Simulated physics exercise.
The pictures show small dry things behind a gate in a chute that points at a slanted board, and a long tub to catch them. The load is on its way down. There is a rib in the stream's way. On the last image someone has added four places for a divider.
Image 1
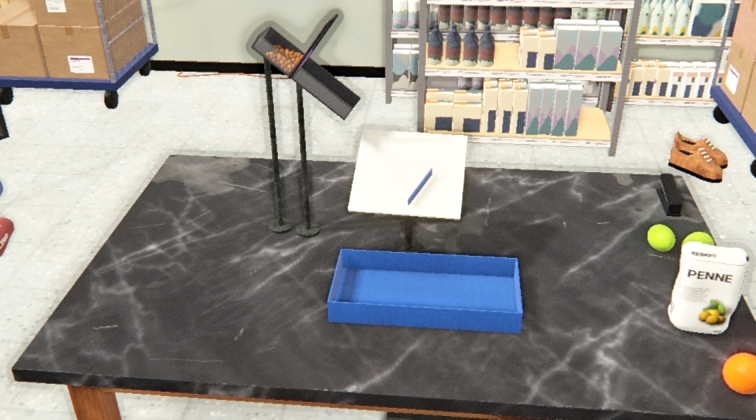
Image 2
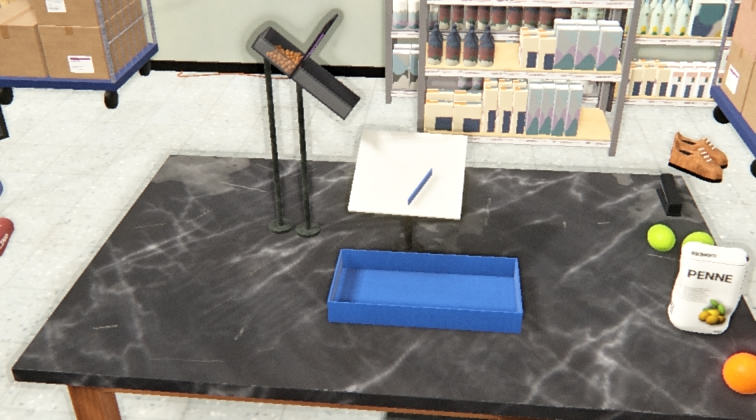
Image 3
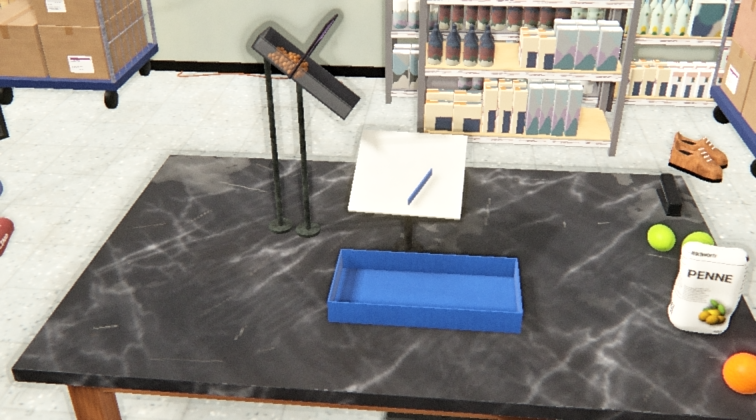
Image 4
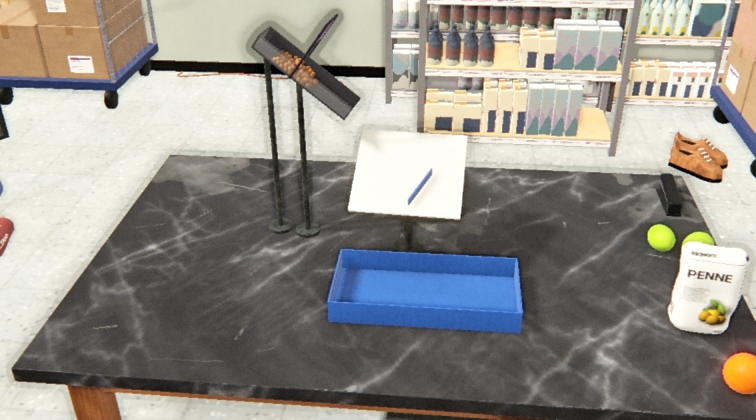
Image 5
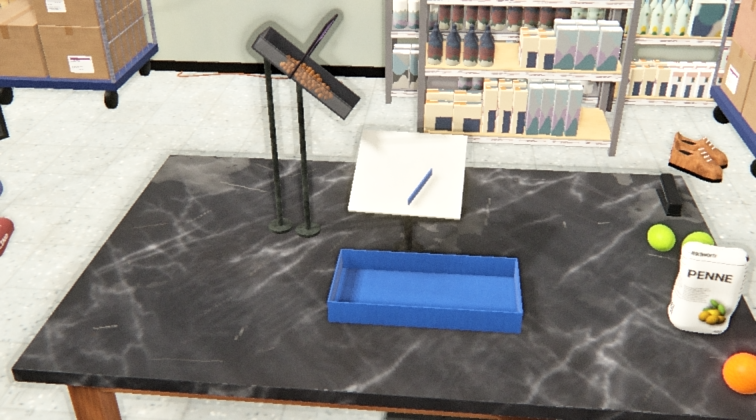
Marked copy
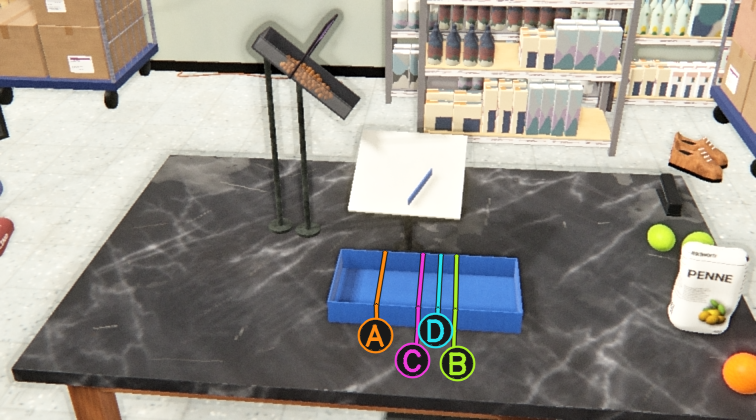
Small brown pieces slide down a dark tilted chute above a table with a blue tub.
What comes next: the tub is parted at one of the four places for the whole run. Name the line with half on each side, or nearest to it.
Use line A.
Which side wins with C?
More lands on the left.
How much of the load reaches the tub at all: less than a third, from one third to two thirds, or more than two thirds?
More than two thirds.
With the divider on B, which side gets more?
Left.
On the marked copy, line A crosses the front rim at (376, 304); line B crosses the front rim at (455, 309); line C crosses the front rim at (418, 307); line D crosses the front rim at (438, 308).
For line A, of what is caught, about half on the left of the divider, about half on the right.
For line B, of what is caught, nearly all on the left of the divider, a stray few on the right.
For line C, of what is caught, nearly all on the left of the divider, a stray few on the right.
For line D, of what is caught, nearly all on the left of the divider, a stray few on the right.
